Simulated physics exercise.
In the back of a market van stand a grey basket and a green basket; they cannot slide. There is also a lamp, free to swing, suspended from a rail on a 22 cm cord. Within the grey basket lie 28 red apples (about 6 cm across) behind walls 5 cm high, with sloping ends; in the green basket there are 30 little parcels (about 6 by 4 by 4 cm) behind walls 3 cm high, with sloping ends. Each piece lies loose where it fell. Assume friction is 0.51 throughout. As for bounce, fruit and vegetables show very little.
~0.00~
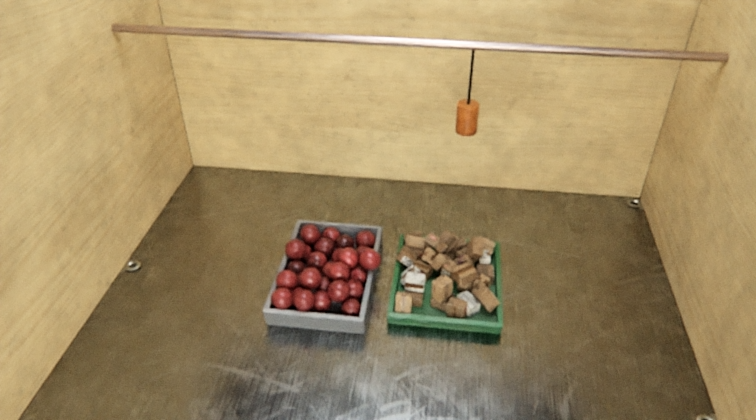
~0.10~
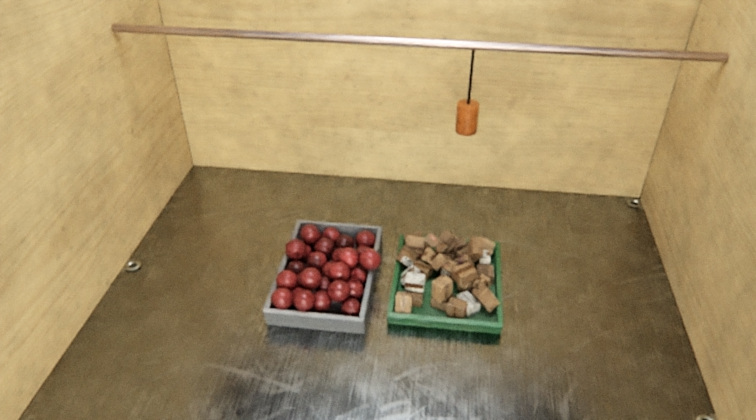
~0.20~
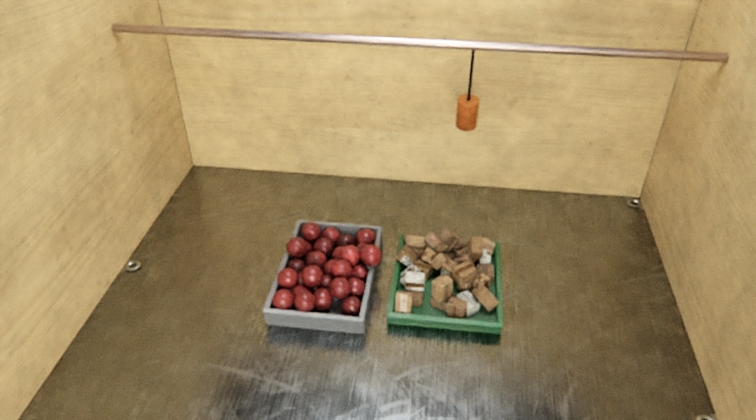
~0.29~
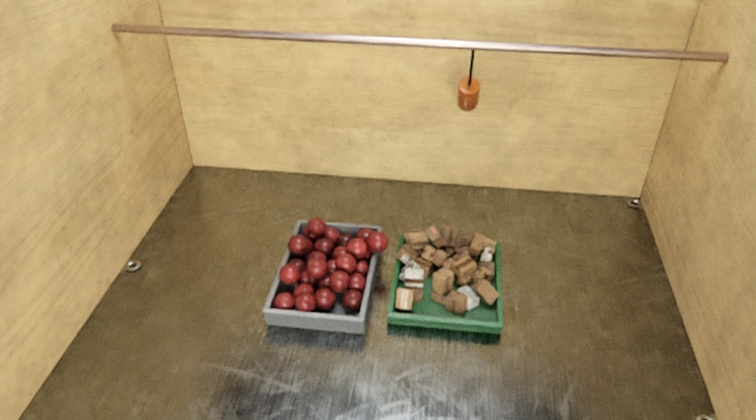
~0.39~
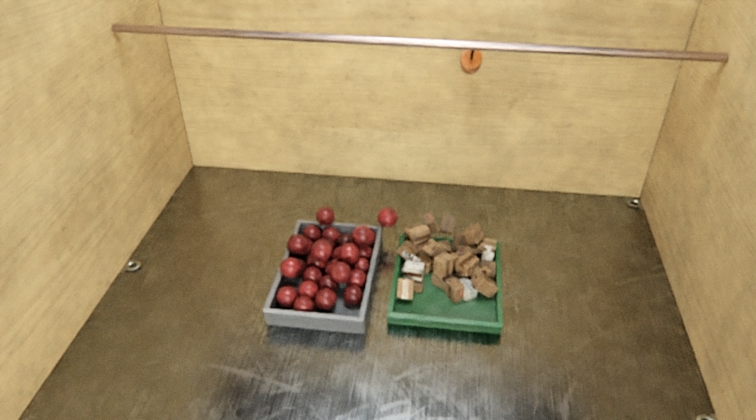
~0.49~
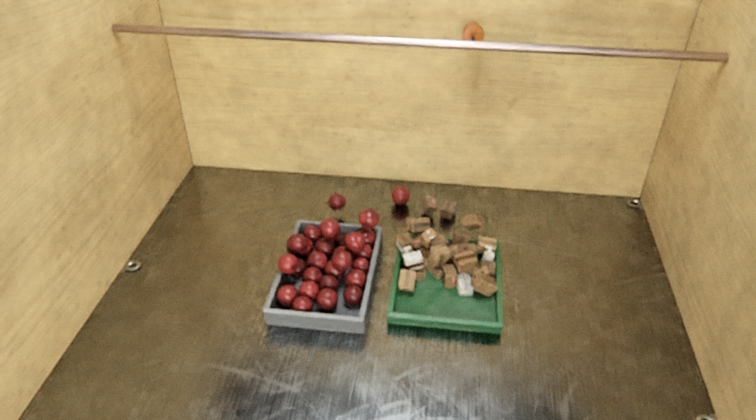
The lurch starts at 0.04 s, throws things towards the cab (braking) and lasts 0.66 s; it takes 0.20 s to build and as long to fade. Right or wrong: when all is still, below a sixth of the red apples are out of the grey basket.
Wrong, above a sixth are out.
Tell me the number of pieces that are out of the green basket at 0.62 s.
The green basket is at around 6.
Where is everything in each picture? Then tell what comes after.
In the first frame (each is followed by its nearest rim corner in this view), grey basket, (362, 317); green basket, (500, 322); the lamp leans 0°; none out.
In the second frame, grey basket, (362, 317); the lamp leans 0°.
In the third frame, grey basket, (362, 317); the lamp leans 7°.
In the fourth frame, grey basket, (362, 317); the lamp leans 28°.
In the fifth frame, grey basket, (362, 317); the lamp leans 56°; 3 out, the lowest parcel at (448, 224).
In the sixth frame, grey basket, (362, 317); green basket, (500, 322); the lamp leans 76°; 7 out, the lowest parcel at (448, 209).
After 0.62 s, grey basket 24 in, 4 out and green basket 24 in, 6 out.
After 0.78 s, grey basket 22 in, 6 out and green basket 22 in, 8 out.
After 1.01 s, grey basket 21 in, 7 out and green basket 22 in, 8 out.
Outcome (at 1.30 s), grey basket 21 in, 7 out and green basket 22 in, 8 out. Asked share, 7 of 28, 25 per cent.
